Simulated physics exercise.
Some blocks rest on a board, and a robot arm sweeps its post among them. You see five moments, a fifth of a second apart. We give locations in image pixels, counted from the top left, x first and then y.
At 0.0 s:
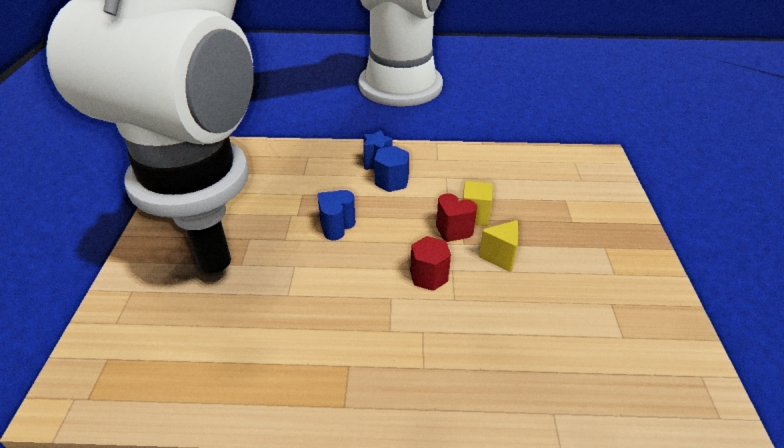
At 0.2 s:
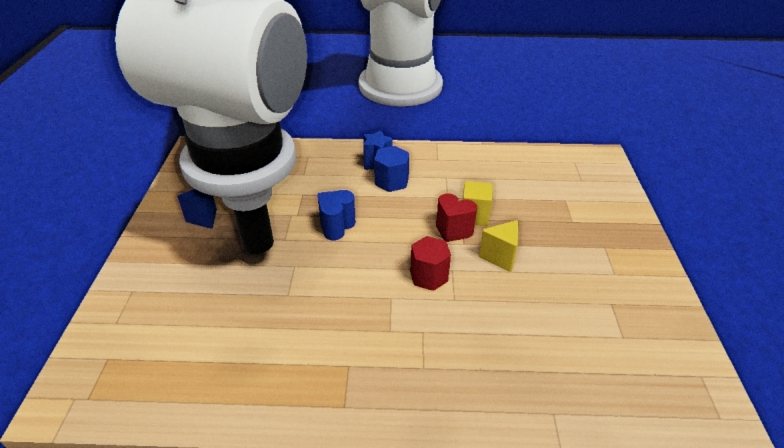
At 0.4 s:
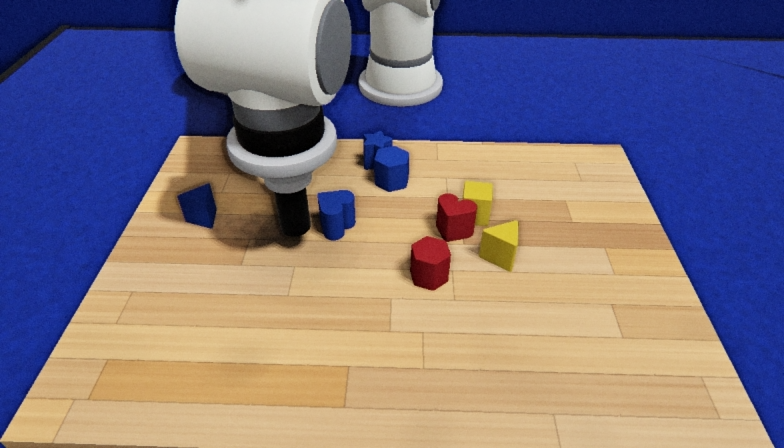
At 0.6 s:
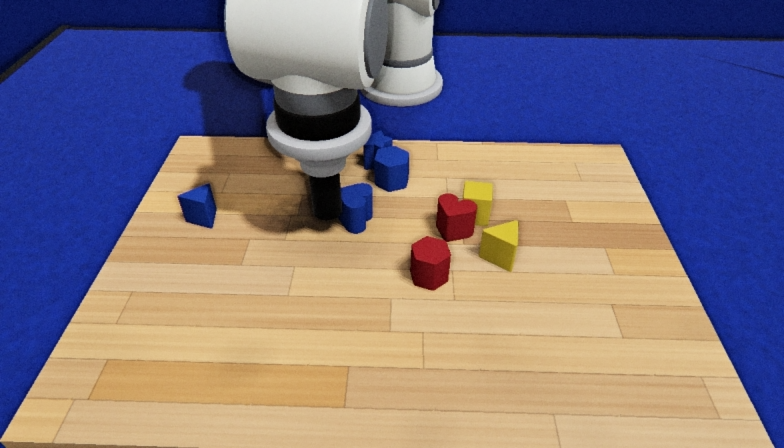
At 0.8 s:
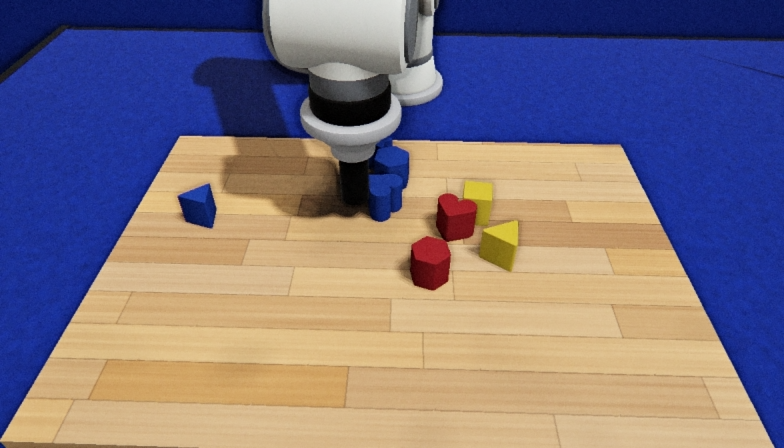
In the video, a robot arm moves its black post rightward across a wooden board of blue, red and yellow blocks, then pushes the blue heart block right and slightly away, up close to the blue six-sided block.
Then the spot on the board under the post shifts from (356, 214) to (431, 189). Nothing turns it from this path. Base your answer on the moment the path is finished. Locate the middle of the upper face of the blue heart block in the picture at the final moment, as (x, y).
Top centre: (460, 164).
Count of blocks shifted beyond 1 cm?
Only one of them.
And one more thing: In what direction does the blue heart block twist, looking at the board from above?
Direction: Clockwise.
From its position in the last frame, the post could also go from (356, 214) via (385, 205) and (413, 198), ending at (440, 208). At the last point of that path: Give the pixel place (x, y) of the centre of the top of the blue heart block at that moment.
Final place: (460, 169).
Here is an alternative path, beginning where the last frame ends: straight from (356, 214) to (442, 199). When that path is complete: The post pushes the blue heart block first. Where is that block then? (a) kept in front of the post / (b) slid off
Correct choice: A.
On the path given first. Halfway along, post (395, 185); blue heart block (423, 172).
At the end, post (432, 173); blue heart block (460, 164), turned 20° clockwise; blue six-sided block in place.
